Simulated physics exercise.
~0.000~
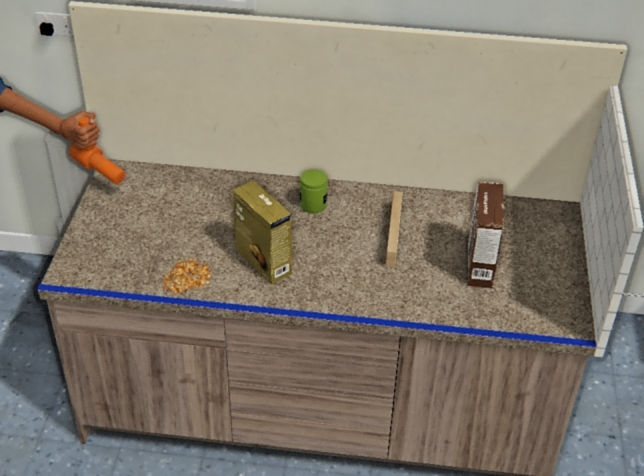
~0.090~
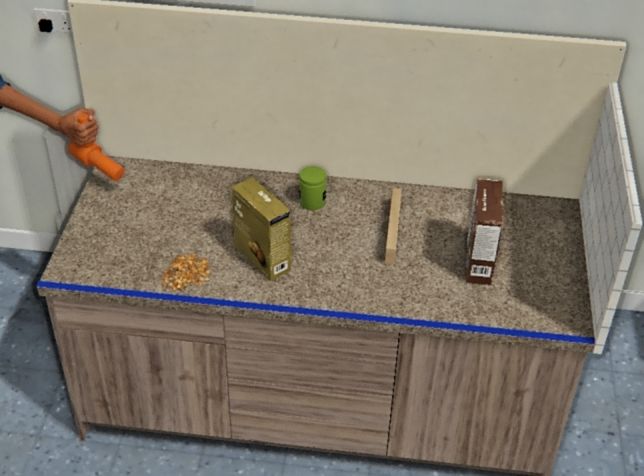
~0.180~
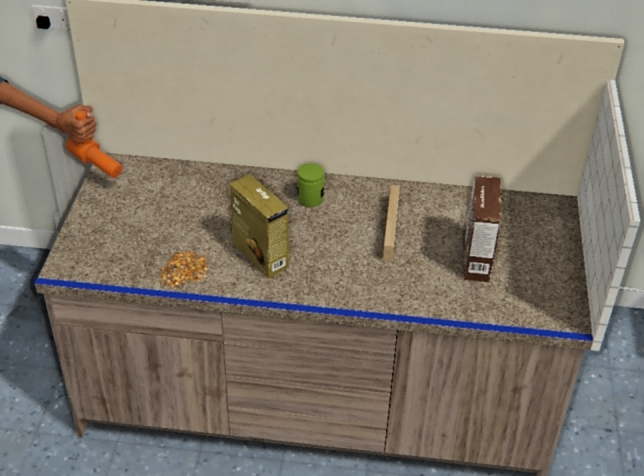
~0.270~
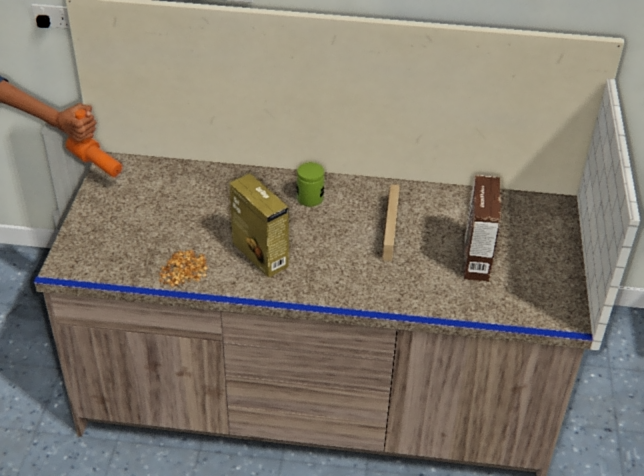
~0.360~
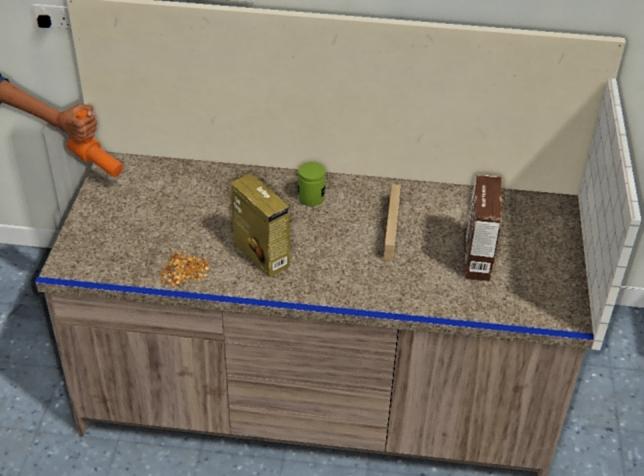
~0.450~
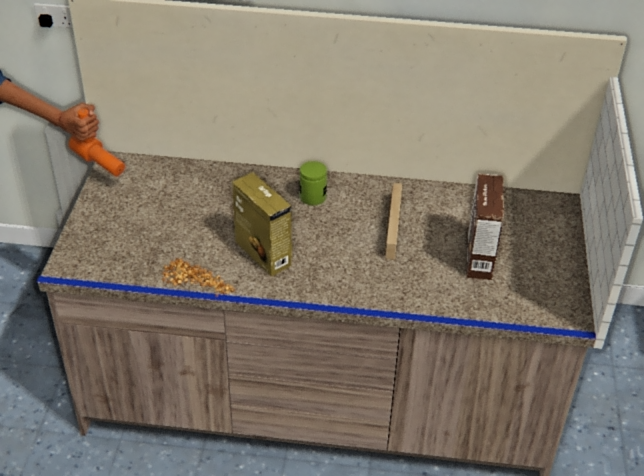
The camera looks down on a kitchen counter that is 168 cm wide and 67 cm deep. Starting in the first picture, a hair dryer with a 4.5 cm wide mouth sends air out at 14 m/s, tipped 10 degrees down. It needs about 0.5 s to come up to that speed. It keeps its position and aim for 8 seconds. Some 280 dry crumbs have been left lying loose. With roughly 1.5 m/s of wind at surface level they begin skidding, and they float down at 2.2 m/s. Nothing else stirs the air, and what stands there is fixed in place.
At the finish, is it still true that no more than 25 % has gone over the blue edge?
No, more than that has gone.
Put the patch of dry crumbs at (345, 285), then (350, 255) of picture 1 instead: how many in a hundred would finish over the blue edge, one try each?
10 %, 30 %.
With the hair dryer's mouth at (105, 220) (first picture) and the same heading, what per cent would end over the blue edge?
You'd be looking at something like 60 in a hundred.
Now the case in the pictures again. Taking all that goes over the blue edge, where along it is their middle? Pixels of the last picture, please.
Around (219, 301).
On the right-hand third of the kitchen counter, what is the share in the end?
I'd put it at about 0 percent.
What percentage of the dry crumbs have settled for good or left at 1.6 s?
Estimated share: Near 100 %.
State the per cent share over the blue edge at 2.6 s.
Close to 100 %.
After 1.6 s, 99 % are over the blue edge; 99 % have settled or left.
After 2.6 s, 99 % are over the blue edge; 99 % have settled or left.
After 4.4 s, 99 % are over the blue edge; 99 % have settled or left.
After 8.0 s, at the end, 99 % are over the blue edge.
